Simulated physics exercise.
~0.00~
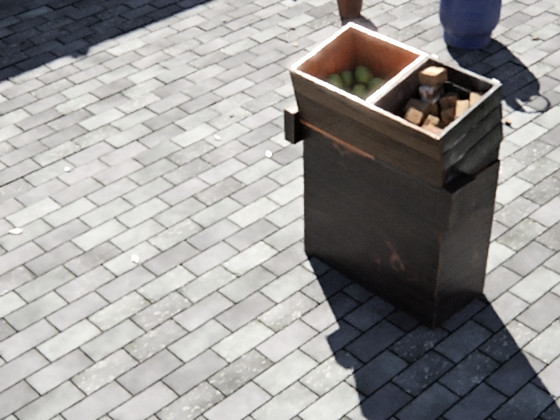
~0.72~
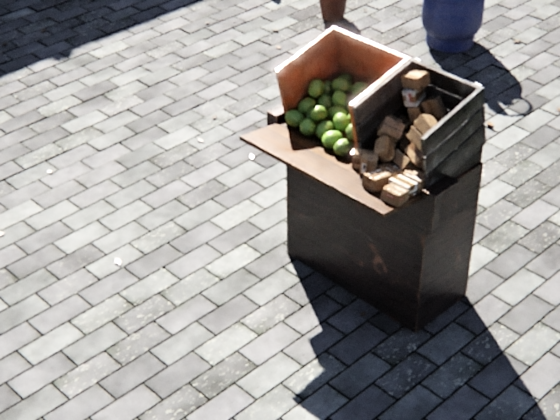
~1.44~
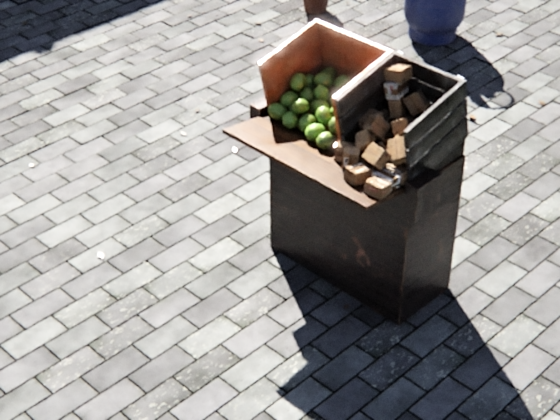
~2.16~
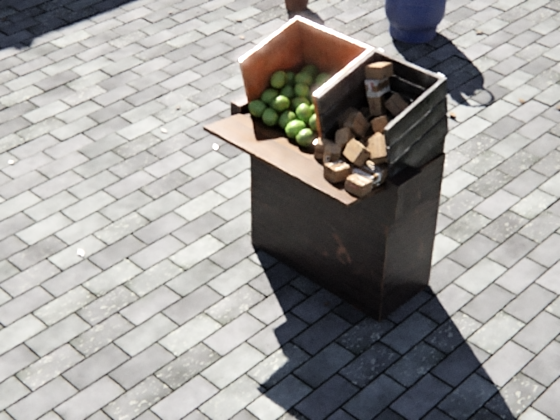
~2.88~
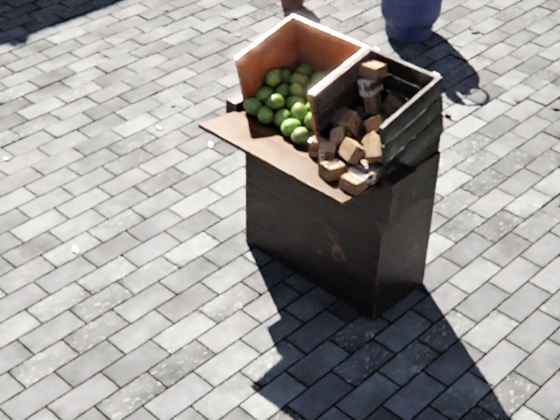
The video shows an orange compartment of limes beside a black one of small brown parcels on a dark stand over paving. The front flap swings down, the goods slide forward and spread onto it, and they come to rest there with none seen falling to the ground.
